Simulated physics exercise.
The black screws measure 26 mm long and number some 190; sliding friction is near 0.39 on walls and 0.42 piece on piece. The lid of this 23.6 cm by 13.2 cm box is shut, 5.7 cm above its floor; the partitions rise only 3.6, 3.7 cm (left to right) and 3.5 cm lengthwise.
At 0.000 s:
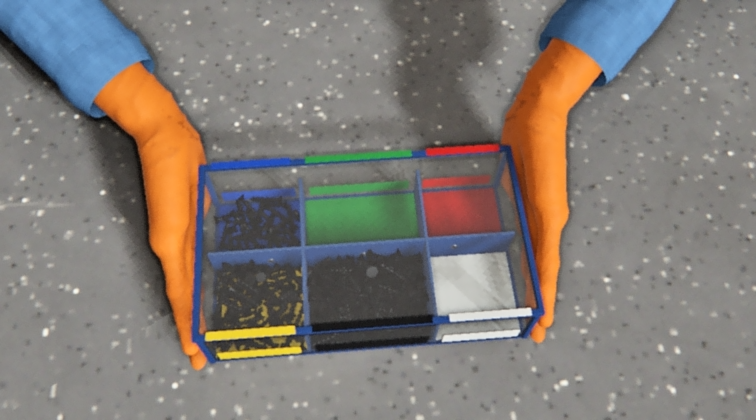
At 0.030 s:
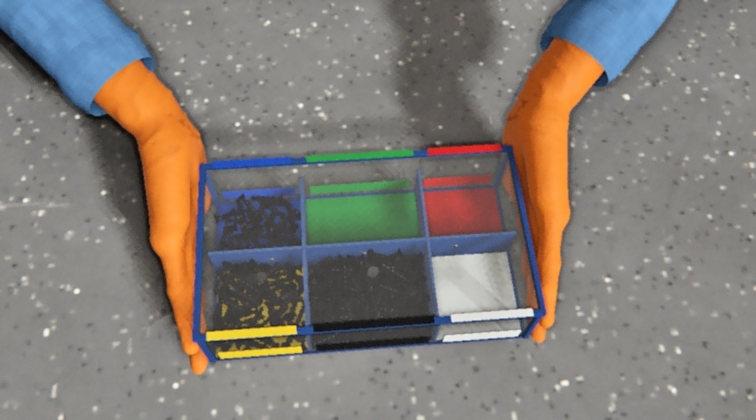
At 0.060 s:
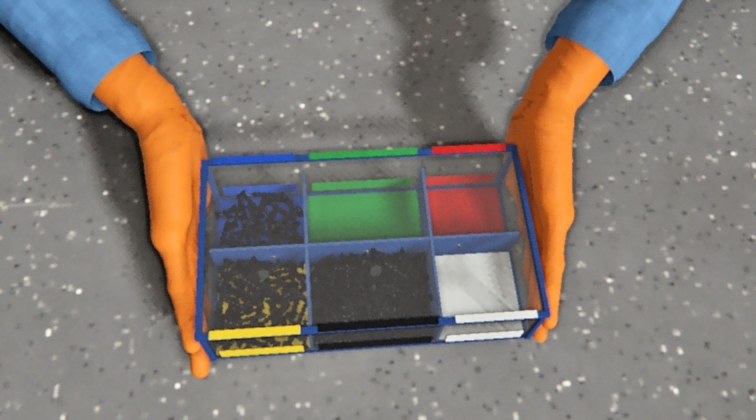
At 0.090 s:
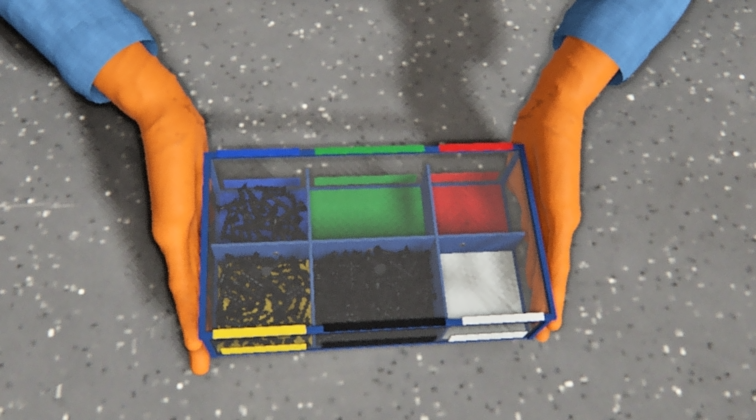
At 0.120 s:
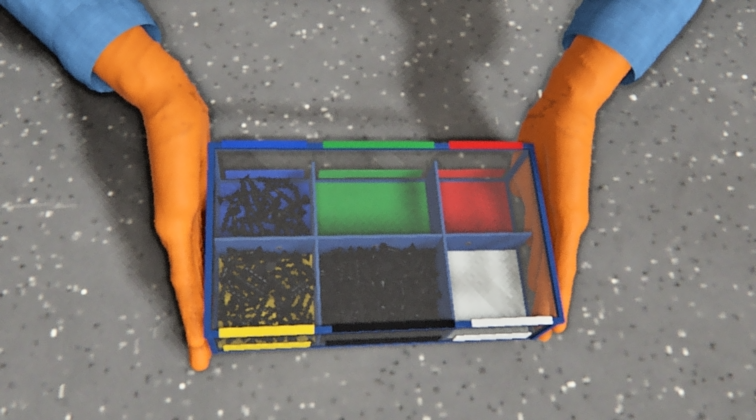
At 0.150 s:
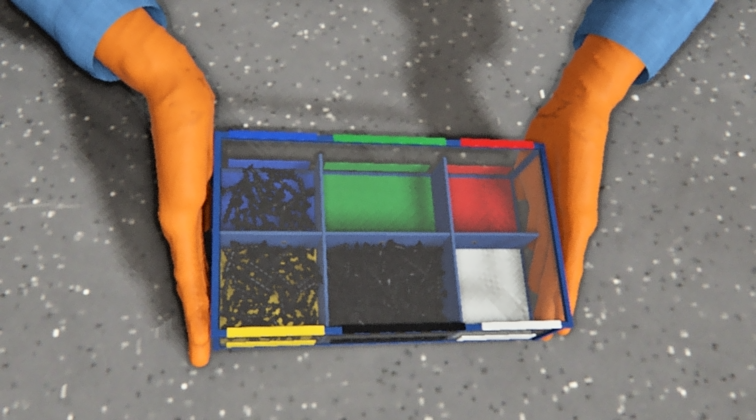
A grey floor flecked with white is seen from above, with soft shadows across it. Two orange hands in blue sleeves hold a shut, clear-lidded box with blue edges and six compartments, blue, green and red behind yellow, black and white, with dark pieces in the blue, yellow and black ones. The hands tilt the box slightly, its right front corner lowest, while the contents show no clear shift.
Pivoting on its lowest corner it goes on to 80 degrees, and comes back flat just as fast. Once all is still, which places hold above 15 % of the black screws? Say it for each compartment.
Red: Below, blue: Below, green: Below, yellow: Above, white: Below, black: Above.
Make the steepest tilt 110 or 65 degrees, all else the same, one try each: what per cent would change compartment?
Some 35 and 10 per cent.
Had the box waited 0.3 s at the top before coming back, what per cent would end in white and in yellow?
In that case white 15; yellow 35.
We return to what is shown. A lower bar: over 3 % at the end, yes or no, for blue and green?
Blue yes; green no.
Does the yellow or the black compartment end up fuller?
The black one has more.
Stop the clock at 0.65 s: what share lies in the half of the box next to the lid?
Roughly 40 per cent.
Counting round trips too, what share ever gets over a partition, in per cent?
Some 25 per cent.
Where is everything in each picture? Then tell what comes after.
Box tilt 0 degrees, front corners at (198, 336) and (538, 310); blue 20 %, yellow 35 %, black 45 %, in the first picture.
Box tilt 1 degrees, front corners at (199, 336) and (540, 310), in the second picture.
Box tilt 2 degrees, front corners at (201, 335) and (544, 312), in the third picture.
Box tilt 5 degrees, front corners at (205, 333) and (550, 314), lowest corner right front, in the fourth picture.
Box tilt 9 degrees, front corners at (210, 331) and (558, 318), lowest corner right front, in the fifth picture.
Box tilt 14 degrees, front corners at (218, 331) and (566, 322), lowest corner right front; blue 20 %, yellow 35 %, black 45 %. Its pace works out near 155 degrees a second, in the sixth picture.
Then, at 0.65 s, tilt 80 degrees; blue 15 %, yellow 35 %, black 45 %.
Then, at 0.99 s, tilt 34 degrees; blue 10 %, yellow 30 %, white 5 %, black 55 %.
After 1.42 s, tilt 0 degrees; blue 10 %, yellow 30 %, white 10 %, black 55 %.
At rest (1.8 s), red 0 %, blue 10 %, green 0 %, yellow 30 %, white 10 %, black 55 %.
